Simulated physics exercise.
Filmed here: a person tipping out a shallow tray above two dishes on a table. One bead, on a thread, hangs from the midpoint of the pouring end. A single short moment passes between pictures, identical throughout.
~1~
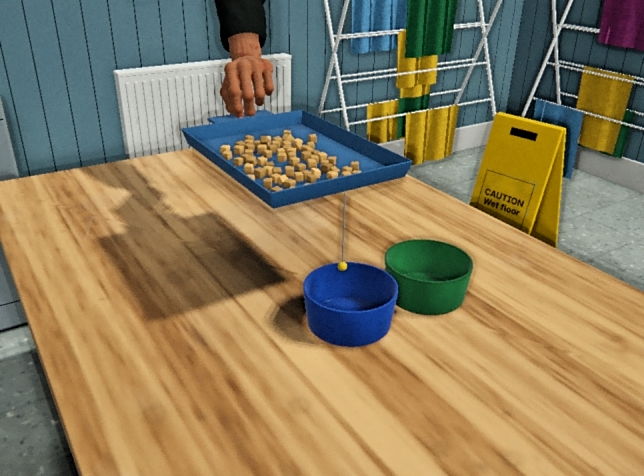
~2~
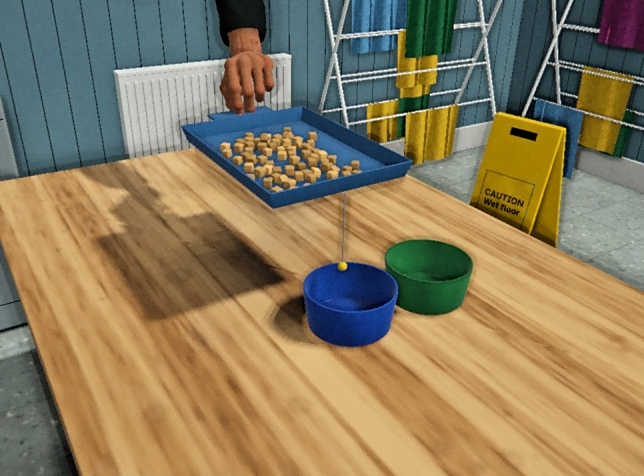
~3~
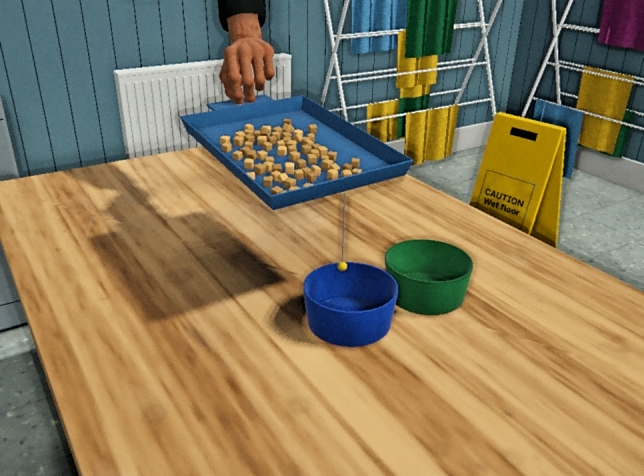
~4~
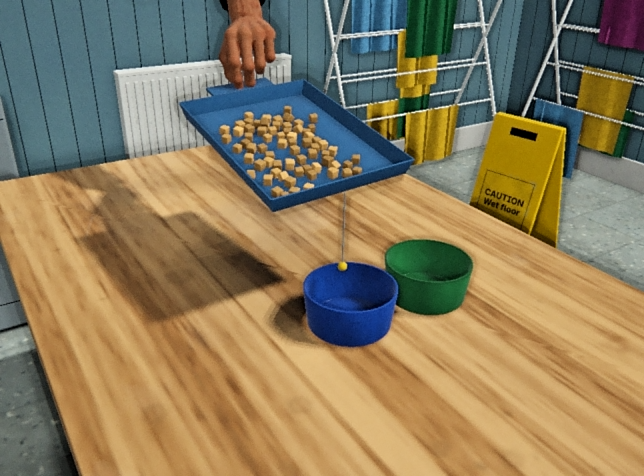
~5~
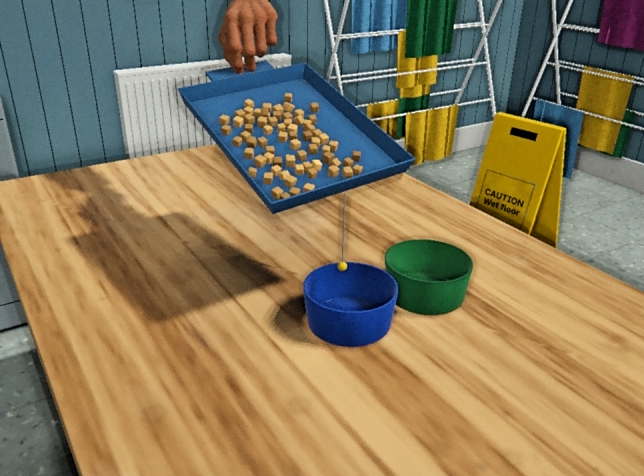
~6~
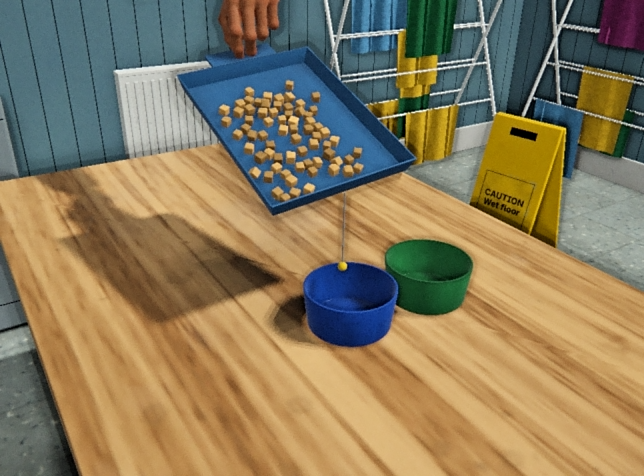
In a room with blue panelled walls, a hand raised the back of a blue tray of small wooden cubes, tilting it steadily toward its front left corner above blue and green dishes.
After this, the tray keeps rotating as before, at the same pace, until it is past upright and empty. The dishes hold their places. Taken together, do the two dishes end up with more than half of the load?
The dishes will catch only a minority of the load.
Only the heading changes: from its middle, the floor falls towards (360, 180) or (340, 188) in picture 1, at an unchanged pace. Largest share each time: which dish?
Taking them in order: Right side, followed by left side.
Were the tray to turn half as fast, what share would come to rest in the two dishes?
That comes out at roughly 20 per cent.
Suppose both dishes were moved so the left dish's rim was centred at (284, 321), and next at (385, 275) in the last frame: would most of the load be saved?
First the larger part, then not half.
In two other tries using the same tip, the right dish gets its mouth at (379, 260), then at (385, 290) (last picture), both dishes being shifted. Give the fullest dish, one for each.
Well, first the one further left, then the one further left.
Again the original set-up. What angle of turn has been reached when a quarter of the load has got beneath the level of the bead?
I'd put it at about 115 degrees.
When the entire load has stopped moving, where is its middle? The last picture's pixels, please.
At about (308, 363).
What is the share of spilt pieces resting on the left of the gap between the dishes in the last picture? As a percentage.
That's roughly 90 per cent of the pieces.
Soon, tray tipped steeply; all on the tray.
A while on, tray tipped past a quarter turn; nearly all on the tray; a stray few in the left dish; a small part outside both; a stray few in the air.
Towards the end, tray tipped past a quarter turn; about a quarter in the left dish; most outside both.
Finally, tray tipped past a quarter turn; about a quarter in the left dish; none in the right dish; most outside both.
